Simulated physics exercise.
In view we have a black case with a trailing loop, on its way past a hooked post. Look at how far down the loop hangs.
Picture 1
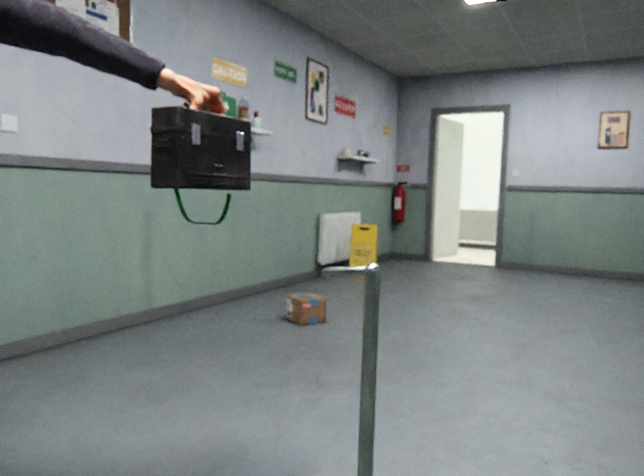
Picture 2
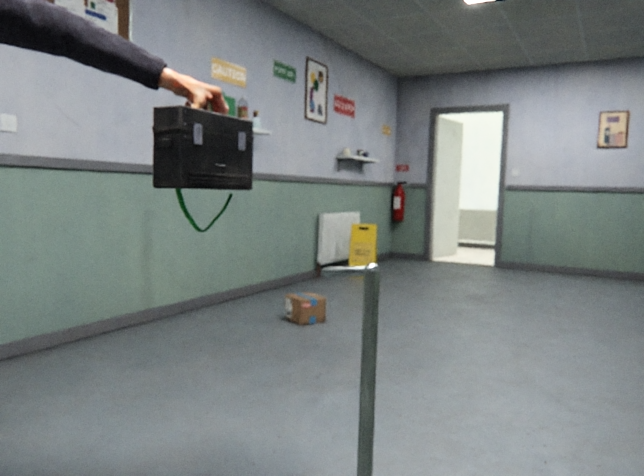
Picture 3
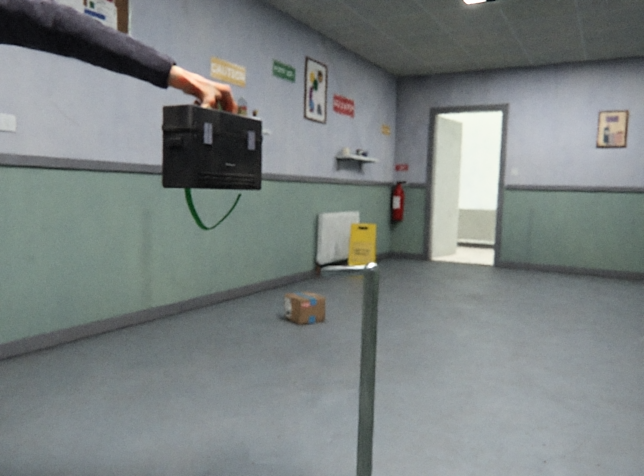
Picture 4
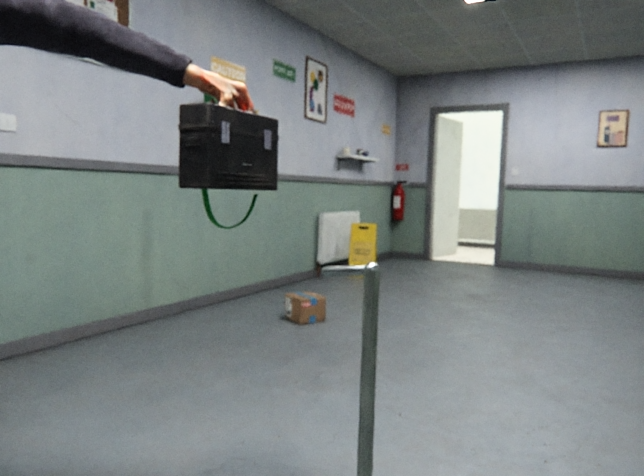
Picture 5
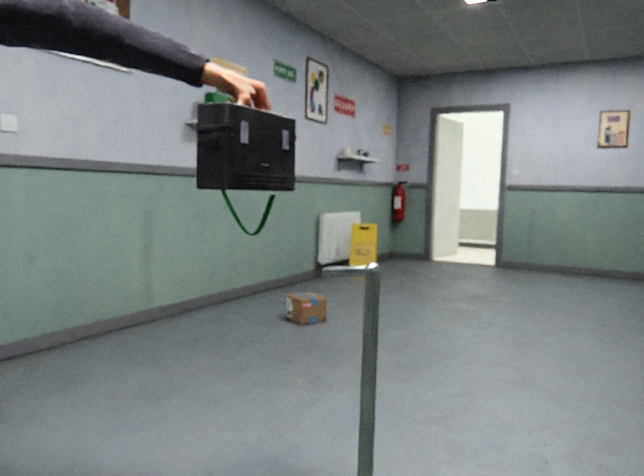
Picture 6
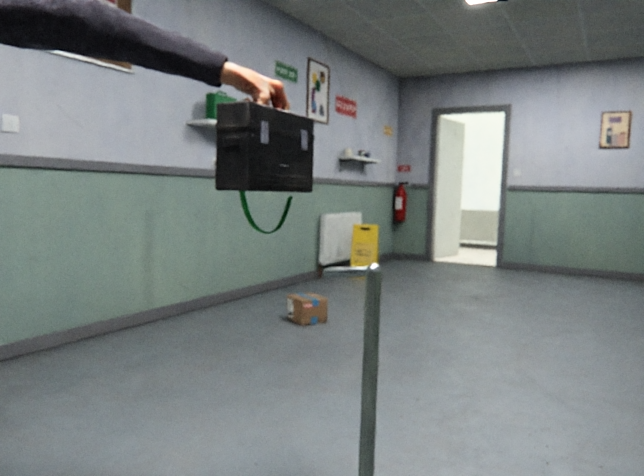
A room with grey-over-green walls and a grey floor is seen from a still camera, looking toward an open doorway at the back right. A hand in a dark sleeve holds a black case at upper left, a green loop hanging beneath it, with a grey post in front, a cardboard box and yellow sign beyond. The arm carries the case slowly a short way right, the loop swaying slightly below.
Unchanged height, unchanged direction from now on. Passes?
Yes: It carries on past.
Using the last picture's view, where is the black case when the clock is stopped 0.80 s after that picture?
Roughly (384, 149).
Then, 0.80 s later than the last view, case over the post near (384, 149).
Then, 1.52 s later than the last view, case past the post near (518, 147).
Finally, case past the post near (571, 146). The black case passes clear.
